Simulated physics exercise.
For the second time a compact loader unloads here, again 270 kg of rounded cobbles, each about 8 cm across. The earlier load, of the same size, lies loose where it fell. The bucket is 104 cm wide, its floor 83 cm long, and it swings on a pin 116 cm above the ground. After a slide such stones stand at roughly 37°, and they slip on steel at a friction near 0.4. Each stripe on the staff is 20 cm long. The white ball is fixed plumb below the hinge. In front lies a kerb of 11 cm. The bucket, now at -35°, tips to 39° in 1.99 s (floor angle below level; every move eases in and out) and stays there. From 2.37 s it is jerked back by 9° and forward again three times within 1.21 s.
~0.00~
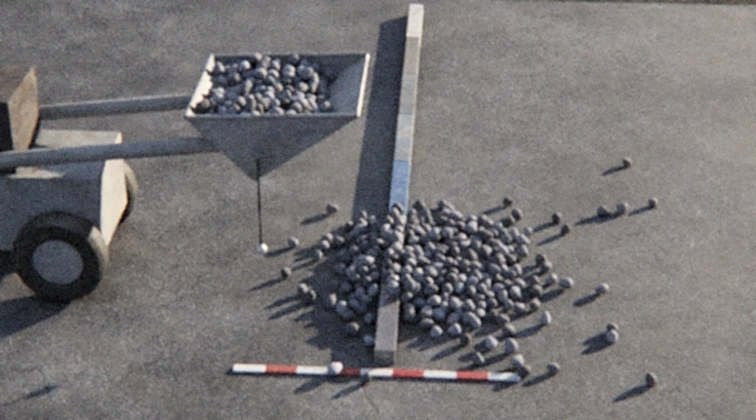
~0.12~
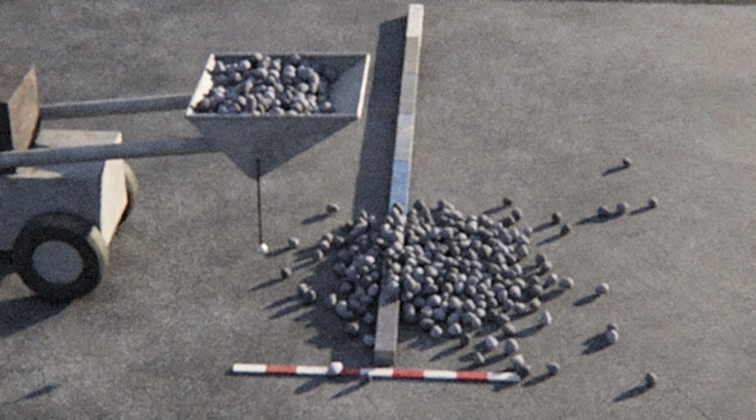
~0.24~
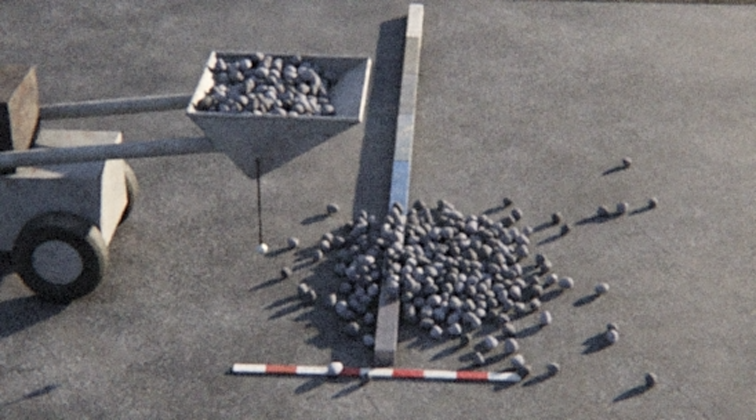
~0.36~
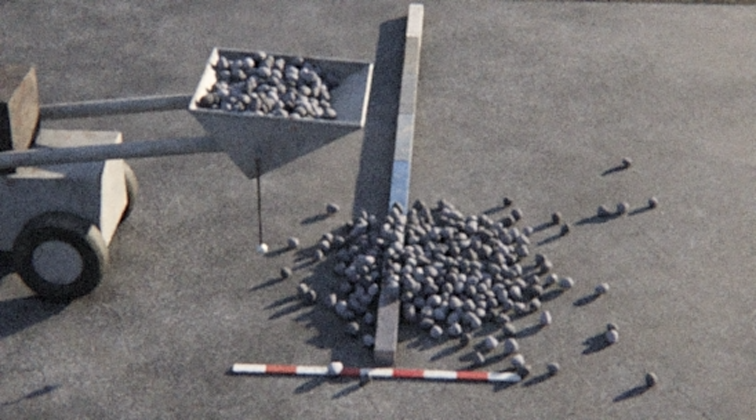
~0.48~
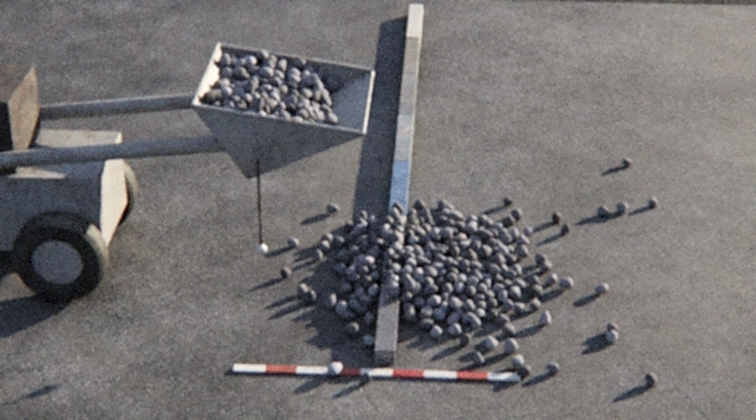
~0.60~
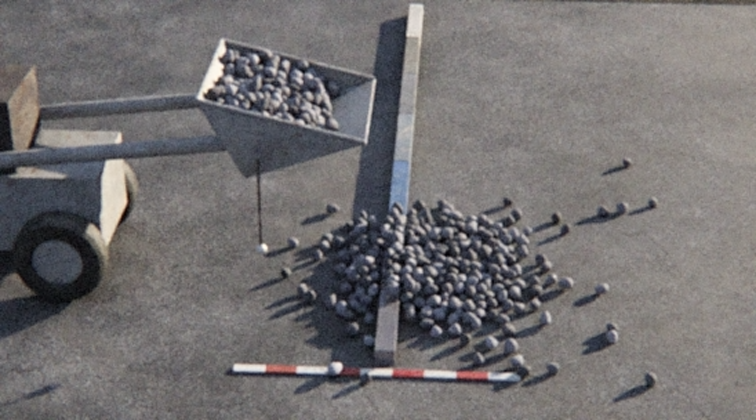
The clip shows a loader at left holding a bucket of rounded grey stones beside a loose pile straddling a kerb. The bucket slowly tilts, its right edge dipping, while its stones shift slightly and the pile stays still.
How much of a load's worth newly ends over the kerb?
Roughly 41 per cent of a load more.
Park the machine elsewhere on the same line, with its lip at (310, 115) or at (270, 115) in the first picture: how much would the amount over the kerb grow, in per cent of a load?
Near 5 per cent from the first place, 0 from the second.
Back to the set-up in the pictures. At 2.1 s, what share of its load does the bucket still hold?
It holds some 20 per cent.
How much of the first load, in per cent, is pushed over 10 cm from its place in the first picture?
Roughly 5 per cent of them.
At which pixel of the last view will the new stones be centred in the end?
Near (388, 252).
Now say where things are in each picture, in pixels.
In the first picture, the bucket is at -35°, its lip at (358, 116); the top of the load is at (264, 67). The earlier load is highest near (425, 250), 17 cm above ground level, 27 % on this side of the kerb, 73 % over the kerb.
The second picture shows lip at (359, 117), floor tilted -34°, highest stones at (265, 67); the stones move at 0.0 m/s on average.
The third picture shows lip at (360, 121), floor tilted -32°, highest stones at (257, 66); the stones move at 0.1 m/s on average.
In the fourth picture, the bucket is at -29°, its lip at (362, 126); the top of the load is at (255, 66); the stones move at 0.1 m/s on average.
The fifth picture shows lip at (364, 134), floor tilted -24°, highest stones at (249, 67); the stones move at 0.1 m/s on average.
The sixth picture shows lip at (366, 143), floor tilted -19°, highest stones at (243, 62); the stones move at 0.2 m/s on average.
After 1.5 s the floor is at 27°; in per cent of one load, 97 in the bucket, 30 on this side of the kerb, 73 over the kerb; the foremost stones are at (623, 258).
After 2.1 s the floor is at 39°; in per cent of one load, 19 in the bucket, 92 on this side of the kerb, 90 over the kerb; the foremost stones are at (623, 258).
After 4.0 s the floor is at 39°; in per cent of one load, 0 in the bucket, 86 on this side of the kerb, 114 over the kerb; the foremost stones are at (623, 258).
After 6.6 s the floor is at 39°; in per cent of one load, 0 in the bucket, 86 on this side of the kerb, 114 over the kerb; the foremost stones are at (623, 258). Net gain over the kerb, 41.
